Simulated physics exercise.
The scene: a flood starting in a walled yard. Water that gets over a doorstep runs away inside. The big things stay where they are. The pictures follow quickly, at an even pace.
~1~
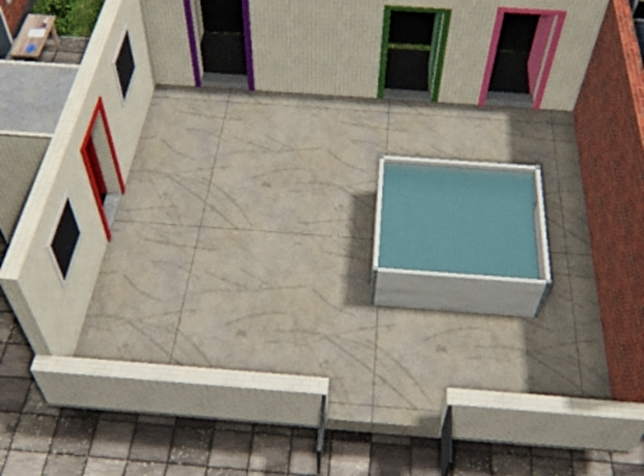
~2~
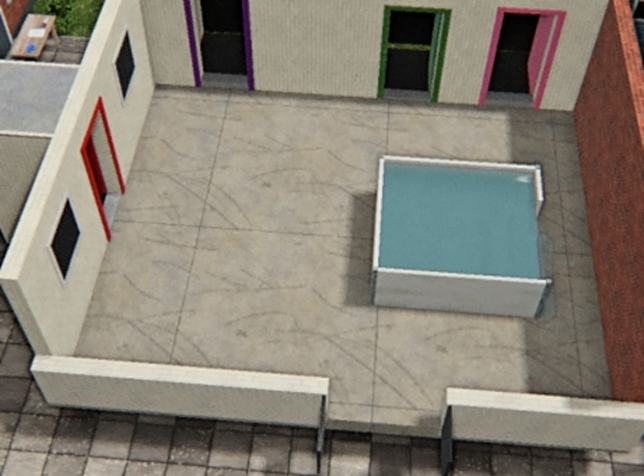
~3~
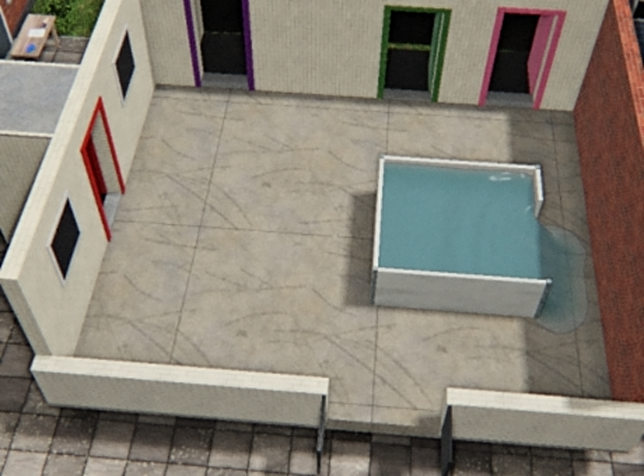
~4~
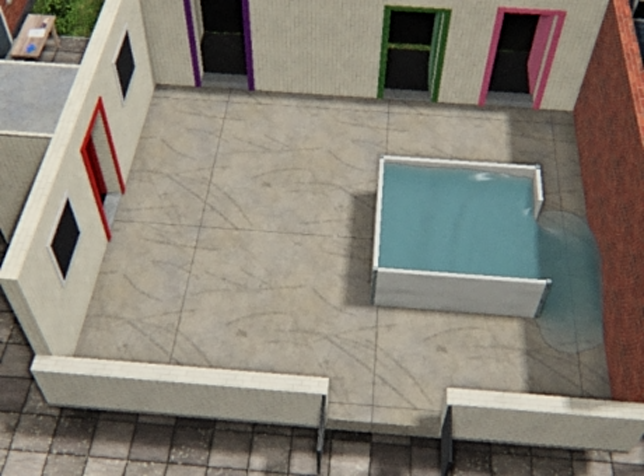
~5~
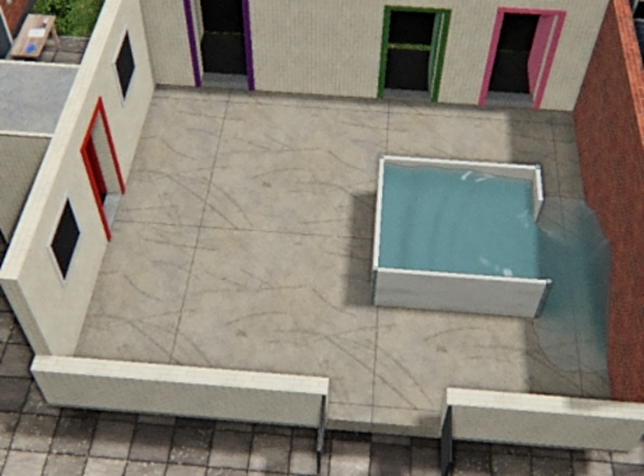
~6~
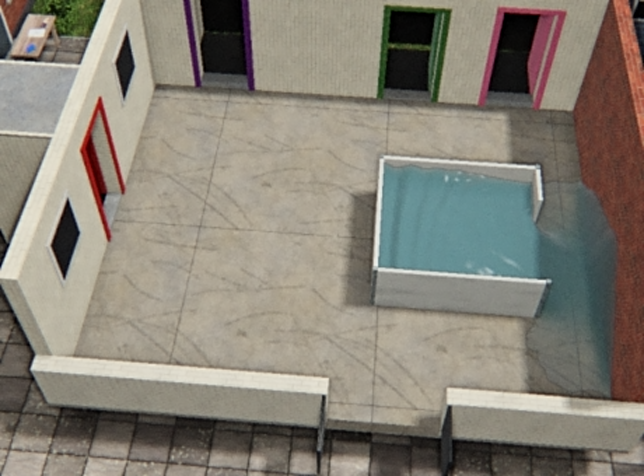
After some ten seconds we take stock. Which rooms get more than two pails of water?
The pink door takes more than that; the green door takes more than that; the red door takes more than that; the purple door stays under that.
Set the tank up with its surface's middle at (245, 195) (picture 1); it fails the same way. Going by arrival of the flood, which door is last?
That is the one in red.
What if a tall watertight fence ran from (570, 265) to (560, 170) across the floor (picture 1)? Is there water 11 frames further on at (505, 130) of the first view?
Verdict: Under water.
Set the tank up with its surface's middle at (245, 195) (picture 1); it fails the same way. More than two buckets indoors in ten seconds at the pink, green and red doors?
Then: Pink door floods; green door passes that mark; red door keeps below it.
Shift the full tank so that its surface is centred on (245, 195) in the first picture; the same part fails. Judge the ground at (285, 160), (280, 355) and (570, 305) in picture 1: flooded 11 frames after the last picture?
In that order: No water, clear, wet.
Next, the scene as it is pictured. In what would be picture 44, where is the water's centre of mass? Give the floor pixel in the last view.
Near (388, 247).
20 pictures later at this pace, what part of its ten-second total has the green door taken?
I make it 25 per cent.
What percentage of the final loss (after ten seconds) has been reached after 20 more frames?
Roughly 40 per cent.
A moment on, water covers 15 % of the floor; the pink door not reached, the green door not reached, the red door not reached, the purple door not reached.
Next, water covers 30 % of the floor; the pink door over two buckets in, the green door wet at the sill, nothing in, the red door not reached, the purple door not reached.
Then, water covers 55 % of the floor; the pink door far over two buckets in, the green door under two buckets in, the red door not reached, the purple door not reached.
Later, water covers 95 % of the floor; the pink door far over two buckets in, the green door over two buckets in, the red door over two buckets in, the purple door wet at the sill, nothing in.
In the end, water covers 100 % of the floor; the pink door far over two buckets in, the green door over two buckets in, the red door over two buckets in, the purple door wet at the sill, nothing in.
